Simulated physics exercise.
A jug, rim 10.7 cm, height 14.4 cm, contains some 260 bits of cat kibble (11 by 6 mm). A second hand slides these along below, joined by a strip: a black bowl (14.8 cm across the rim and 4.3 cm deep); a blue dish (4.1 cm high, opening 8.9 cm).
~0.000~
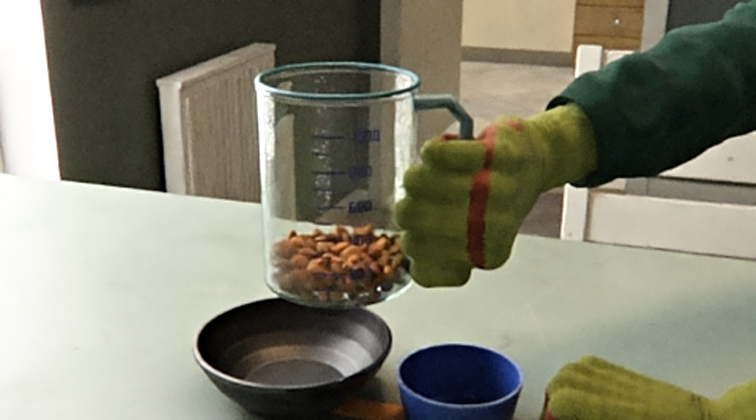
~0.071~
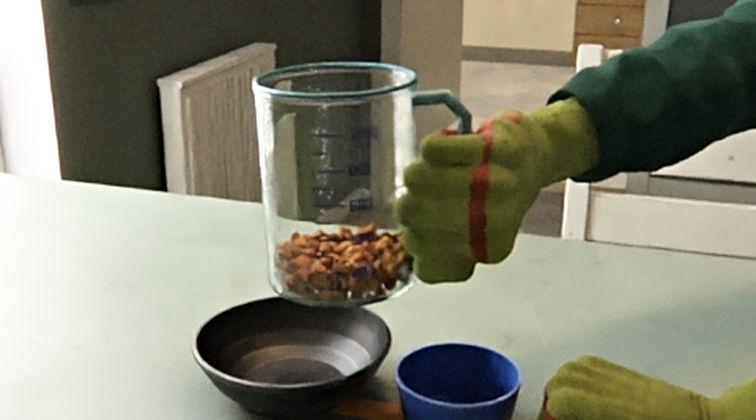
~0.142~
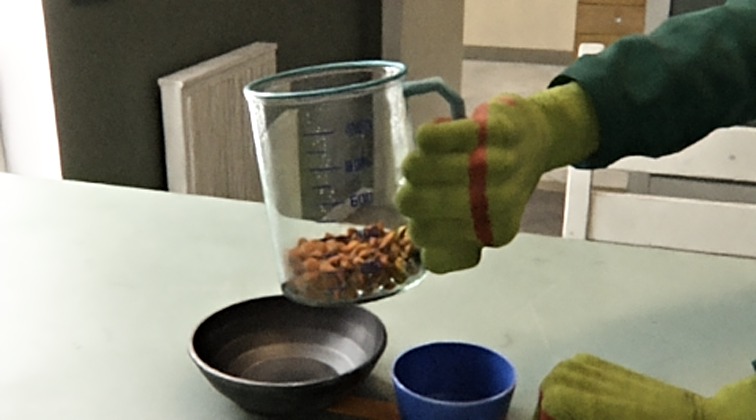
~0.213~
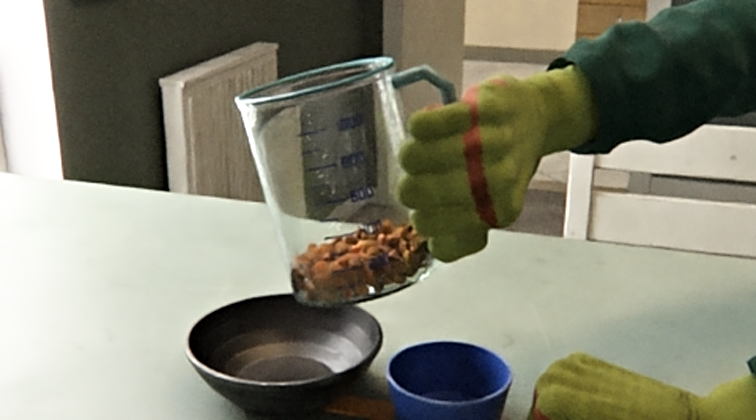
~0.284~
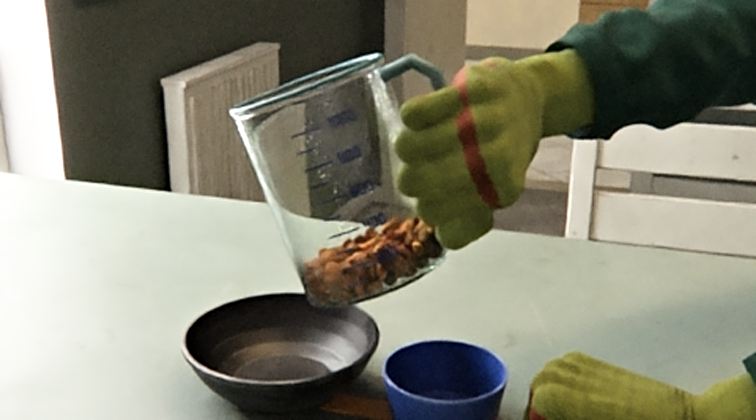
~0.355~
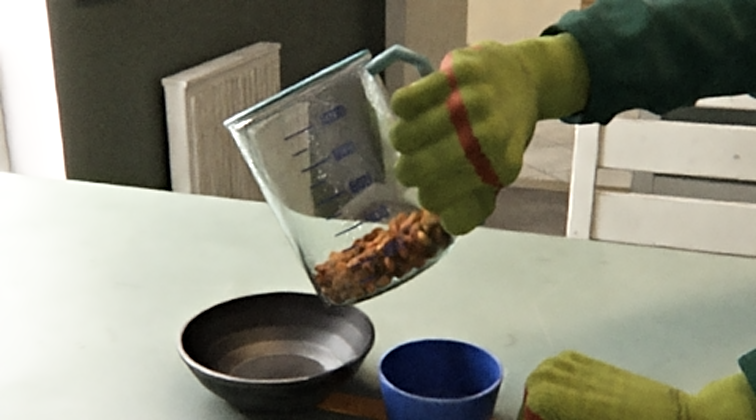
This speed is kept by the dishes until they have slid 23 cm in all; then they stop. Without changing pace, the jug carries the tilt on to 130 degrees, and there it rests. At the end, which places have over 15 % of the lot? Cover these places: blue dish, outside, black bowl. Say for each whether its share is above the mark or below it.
Blue dish: Below the mark; outside: Above the mark; black bowl: Above the mark.
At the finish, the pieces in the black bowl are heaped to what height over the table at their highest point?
I'd guess close to 2.5 centimetres.
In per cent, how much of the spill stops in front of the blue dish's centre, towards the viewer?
It works out to around 50 in a hundred.
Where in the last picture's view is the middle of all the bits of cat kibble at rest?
Centre, last frame: Approx. (75, 339) px.
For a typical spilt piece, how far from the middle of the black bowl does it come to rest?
About 18 centimetres.
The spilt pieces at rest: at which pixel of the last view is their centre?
Roughly at pixel (238, 367).
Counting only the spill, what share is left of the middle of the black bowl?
Share of spill: Approx. 0 %.
Then, at 1.53 s, tilt 130 degrees; black bowl 25 %, outside 5 %, jug 50 %, in the air 15 %; middle of all pieces on or above the table near (301, 294).
Then, at 2.51 s, tilt 130 degrees; black bowl 60 %, outside 40 %; middle of all pieces on or above the table near (179, 359).
After 3.41 s, tilt 130 degrees; black bowl 60 %, outside 40 %; middle of all pieces on or above the table near (137, 352).
After 4.27 s, tilt 130 degrees; black bowl 60 %, outside 40 %; middle of all pieces on or above the table near (117, 349).
By 4.5 s all is still; black bowl 60 %, blue dish 0 %, outside 40 %, jug 0 %.
